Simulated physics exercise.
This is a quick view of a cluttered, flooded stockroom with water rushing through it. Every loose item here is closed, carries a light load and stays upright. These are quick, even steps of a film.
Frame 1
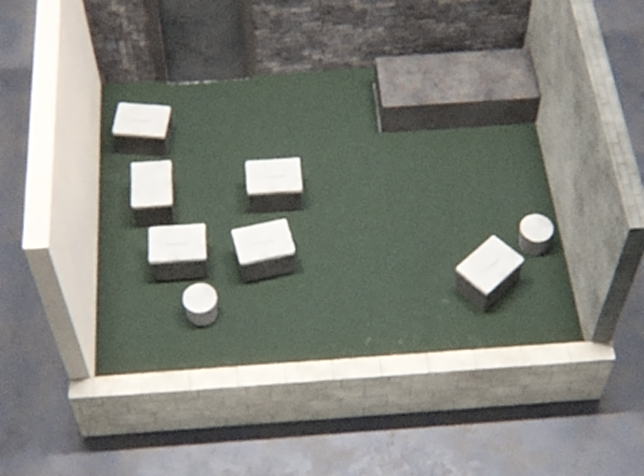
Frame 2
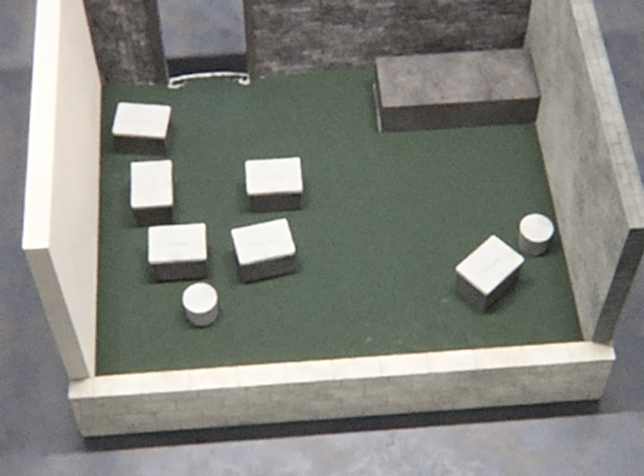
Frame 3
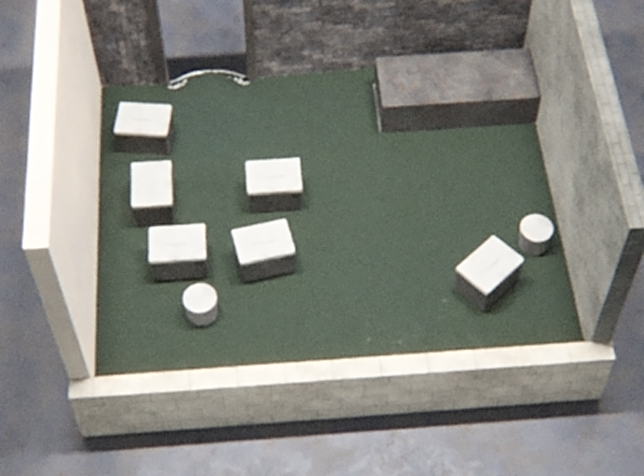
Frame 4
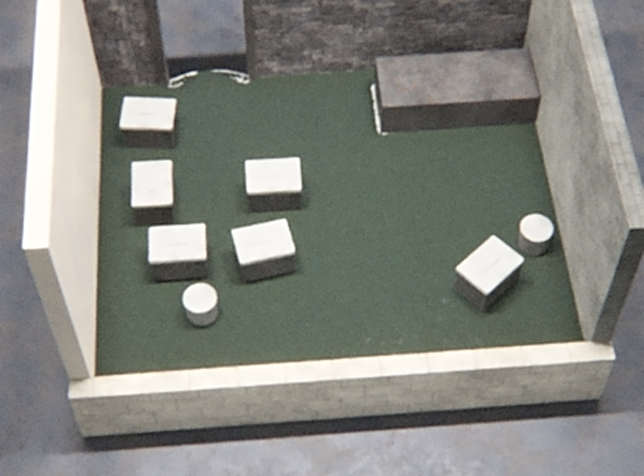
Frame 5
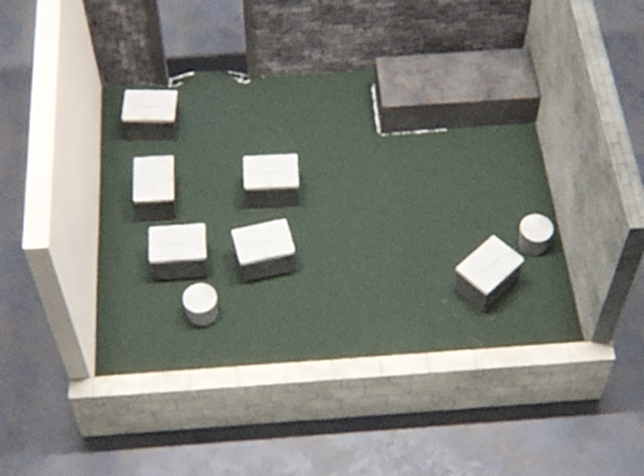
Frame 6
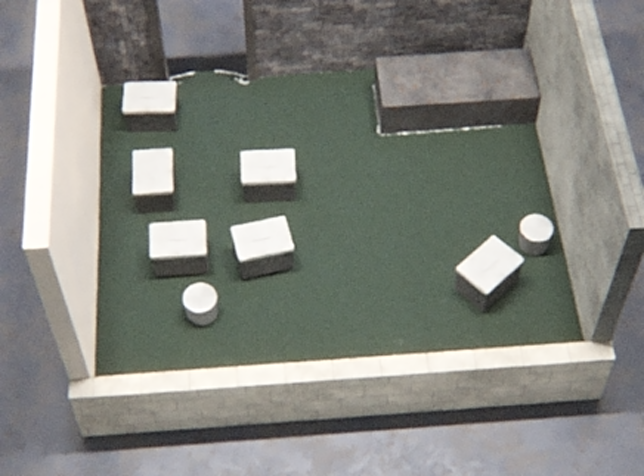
A walled room with a green floor held white boxes and two short cylinders, nearly still at first; then the far-left box slid slightly toward the back, and a couple of others shifted a little.
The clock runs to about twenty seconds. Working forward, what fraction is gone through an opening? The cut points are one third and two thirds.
Lands mid-band.
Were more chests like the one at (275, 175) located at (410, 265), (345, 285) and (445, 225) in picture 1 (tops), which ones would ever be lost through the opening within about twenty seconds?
Outcome for each, listed in order: Does not leave, does not leave, does not leave.
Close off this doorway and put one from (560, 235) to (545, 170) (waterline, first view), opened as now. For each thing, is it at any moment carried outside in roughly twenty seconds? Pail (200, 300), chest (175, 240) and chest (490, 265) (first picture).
Outcome by item: Retained / retained / exited.
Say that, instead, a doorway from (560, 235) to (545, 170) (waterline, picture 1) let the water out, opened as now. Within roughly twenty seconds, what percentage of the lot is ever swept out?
Close to 40 percent.
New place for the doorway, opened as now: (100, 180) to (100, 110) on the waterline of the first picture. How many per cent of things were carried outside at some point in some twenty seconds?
Share out: Near 80 %.
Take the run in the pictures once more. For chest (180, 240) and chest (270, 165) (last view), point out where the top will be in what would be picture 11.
First object near (168, 210); second object near (242, 134).
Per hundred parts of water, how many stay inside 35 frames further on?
58 %.
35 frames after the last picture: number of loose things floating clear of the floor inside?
I make it 5.
A moment on, 0 of 8 are out; 8 afloat.
Next, 3 of 8 are out; 5 afloat.
Later, 3 of 8 are out; 5 afloat.
In the end, 5 of 8 are out; 3 afloat.
